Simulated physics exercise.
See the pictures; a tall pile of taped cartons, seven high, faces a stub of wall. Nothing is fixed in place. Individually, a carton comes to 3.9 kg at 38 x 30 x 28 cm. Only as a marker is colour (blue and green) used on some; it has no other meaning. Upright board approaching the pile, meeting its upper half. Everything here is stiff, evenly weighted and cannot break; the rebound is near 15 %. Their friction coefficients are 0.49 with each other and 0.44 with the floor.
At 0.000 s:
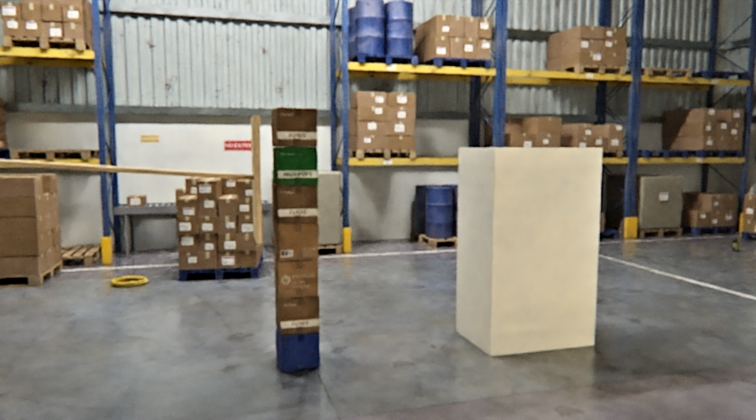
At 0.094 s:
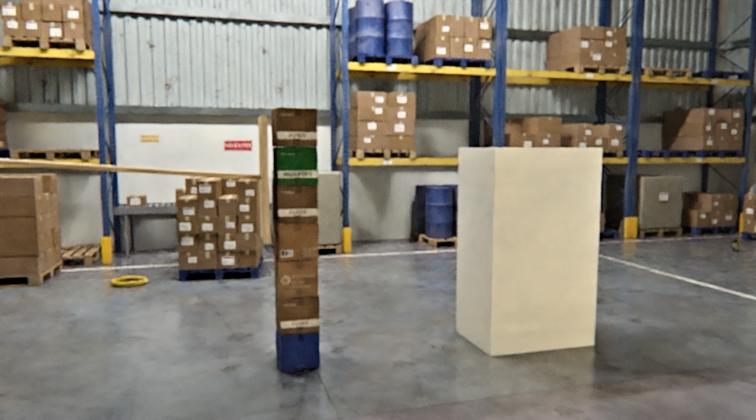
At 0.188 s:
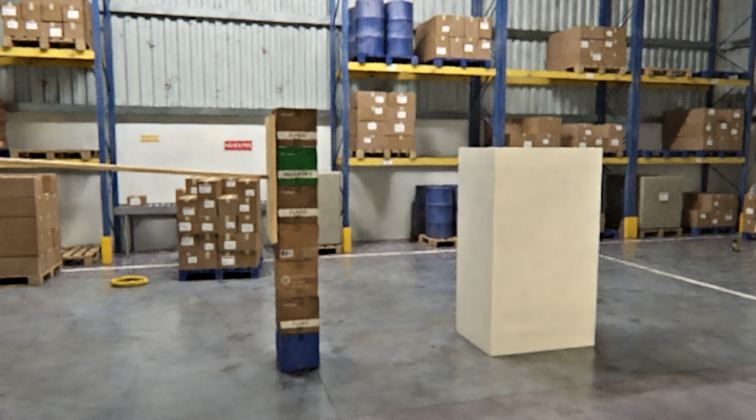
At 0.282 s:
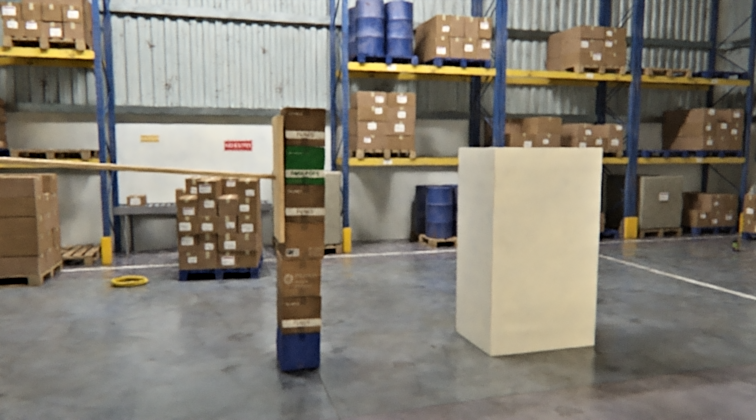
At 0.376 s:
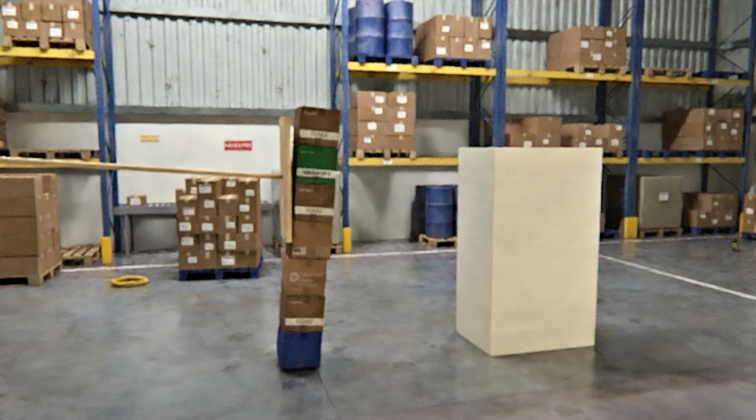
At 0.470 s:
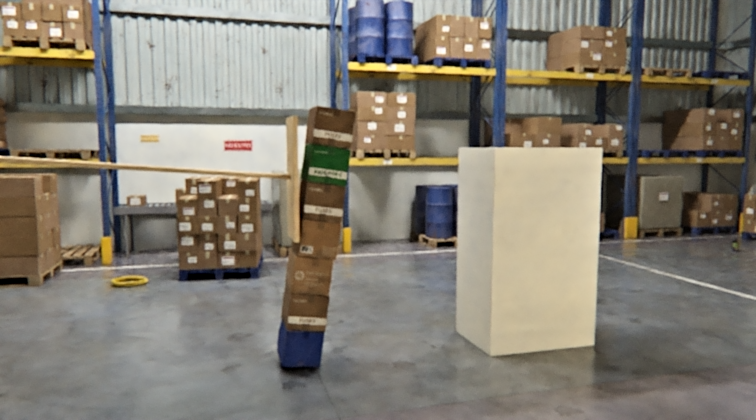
Tall stack of taped cartons leaning to the right as an upright board pushes its upper half from the left.
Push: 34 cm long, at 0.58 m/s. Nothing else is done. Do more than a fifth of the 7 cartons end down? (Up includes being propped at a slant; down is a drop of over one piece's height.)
My guess is a bigger share than a fifth ends down.
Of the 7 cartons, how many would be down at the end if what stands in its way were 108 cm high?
That makes 5 in total.
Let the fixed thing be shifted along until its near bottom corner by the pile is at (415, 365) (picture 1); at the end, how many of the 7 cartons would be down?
My answer would be 0.
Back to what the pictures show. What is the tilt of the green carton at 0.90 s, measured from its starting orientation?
Angle from initial pose, roughly 25 deg - estimate.
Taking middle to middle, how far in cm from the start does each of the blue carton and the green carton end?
The blue one ends 30 cm from its start and the green one 190 cm.
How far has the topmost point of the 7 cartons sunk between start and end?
Roughly 140 centimetres lower at the end.
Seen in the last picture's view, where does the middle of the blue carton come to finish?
It ends up centred close to (259, 347).
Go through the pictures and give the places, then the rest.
In the first frame (pixels give the middle of a visible side), board (258, 162) 12 cm short; blue carton (301, 352); green carton (298, 166); none has stirred.
Board (266, 162) 6 cm short; green carton (298, 166), in the second frame.
Board (274, 162) 7 mm short; green carton (298, 166), in the third frame.
Board (281, 162) 48 mm in; green carton (305, 165) 56 mm from its place; movement in 4 of them, in the fourth frame.
Board (289, 162) 10 cm in; green carton (318, 165) 5° from how it stood; blue carton (302, 351) 5° from how it stood; steepest lean 5°, the carton at (320, 127); movement in 7 of them, in the fifth frame.
Board (296, 162) 16 cm in; green carton (329, 165) 8° from how it stood; blue carton (304, 350) 8° from how it stood; steepest lean 8°, the carton at (334, 128); movement in 7 of them, in the sixth frame.
After 0.90 s, none of the 7 cartons down, 7 disturbed; green carton 27° from how it stood, 10 cm lower; blue carton 27° from how it stood.
After 1.52 s, 4 of the 7 cartons down; blue carton 61° from how it stood; green carton 50° from how it stood, 64 cm lower.
In the end (2.4 s), 5 of the 7 cartons down; blue carton on its side; green carton on its side. That is 71 per cent. From the last view, middles, blue carton near (259, 347), green carton near (446, 328).
